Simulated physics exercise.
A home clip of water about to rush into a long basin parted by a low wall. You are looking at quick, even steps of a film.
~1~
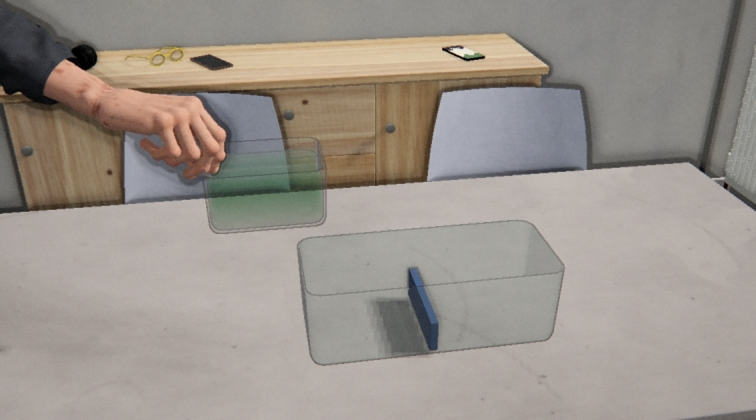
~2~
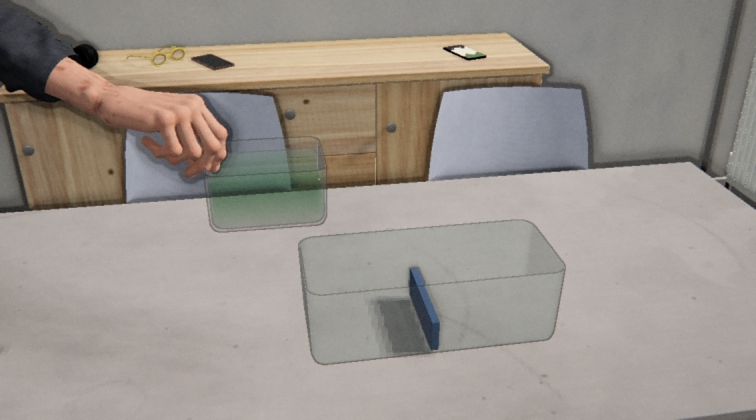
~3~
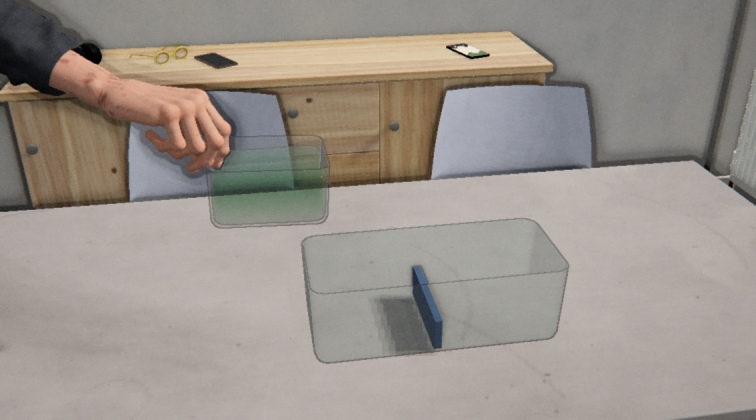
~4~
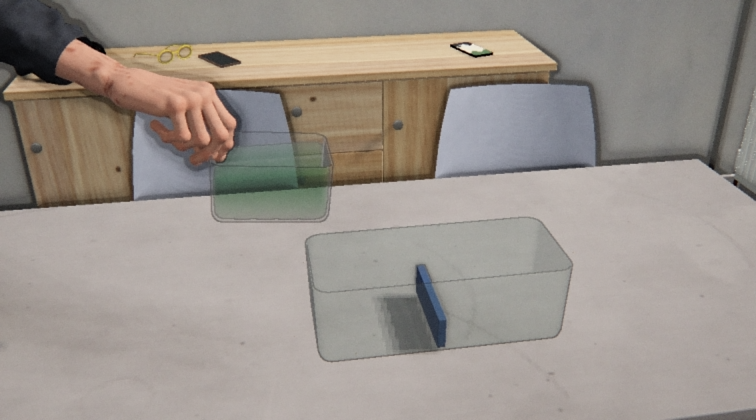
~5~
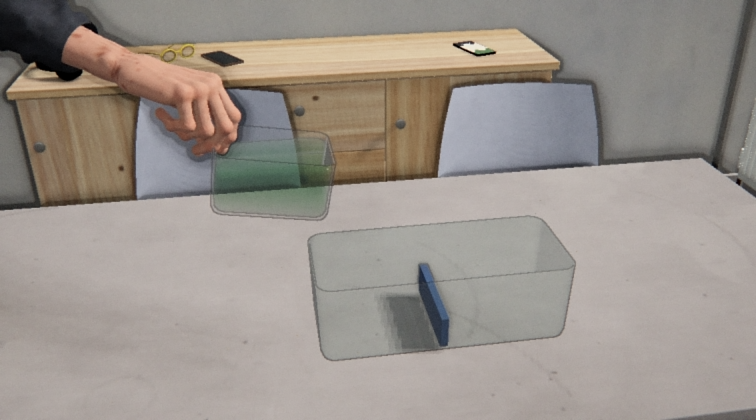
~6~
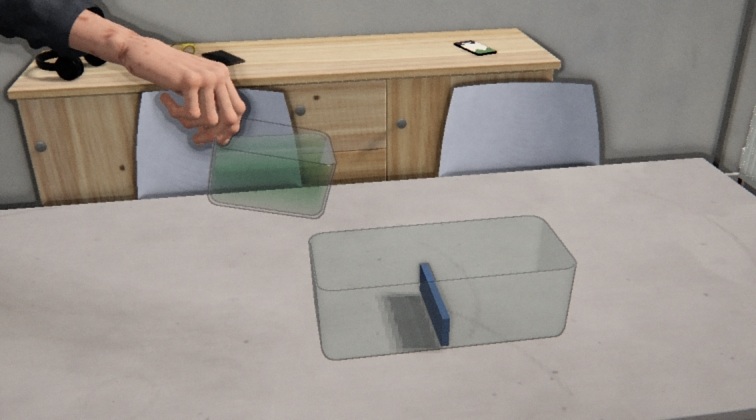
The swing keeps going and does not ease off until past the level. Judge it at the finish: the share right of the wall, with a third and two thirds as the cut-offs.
At the finish, the right of the wall has a third to two thirds.
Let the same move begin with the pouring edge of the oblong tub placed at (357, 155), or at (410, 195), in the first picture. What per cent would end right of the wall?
First try: About 70 %; second try: About 90 %.
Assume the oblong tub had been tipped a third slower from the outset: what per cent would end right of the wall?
Roughly 25 in a hundred.
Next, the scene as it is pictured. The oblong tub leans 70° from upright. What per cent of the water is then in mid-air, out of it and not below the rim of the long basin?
40 per cent.
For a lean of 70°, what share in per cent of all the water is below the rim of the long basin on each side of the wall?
The left part gets 5 percent; the right part gets 0 percent.
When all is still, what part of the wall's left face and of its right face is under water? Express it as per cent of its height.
I get 40 % for the left and 40 % for the right.
A moment on, the oblong tub is tipped part way and 58 per cent is still to pour, 4 is left of the wall and 0 right of it.
Next, the oblong tub is tipped on its side and 11 per cent is still to pour, 21 is left of the wall and 37 right of it.
Then the oblong tub is tipped on its side and 2 per cent is still to pour, 40 is left of the wall and 46 right of it.
Later the oblong tub is tipped on its side and 1 per cent is still to pour, 45 is left of the wall and 47 right of it.
At rest 46 per cent lies left of the wall, 47 right of it and 7 outside.
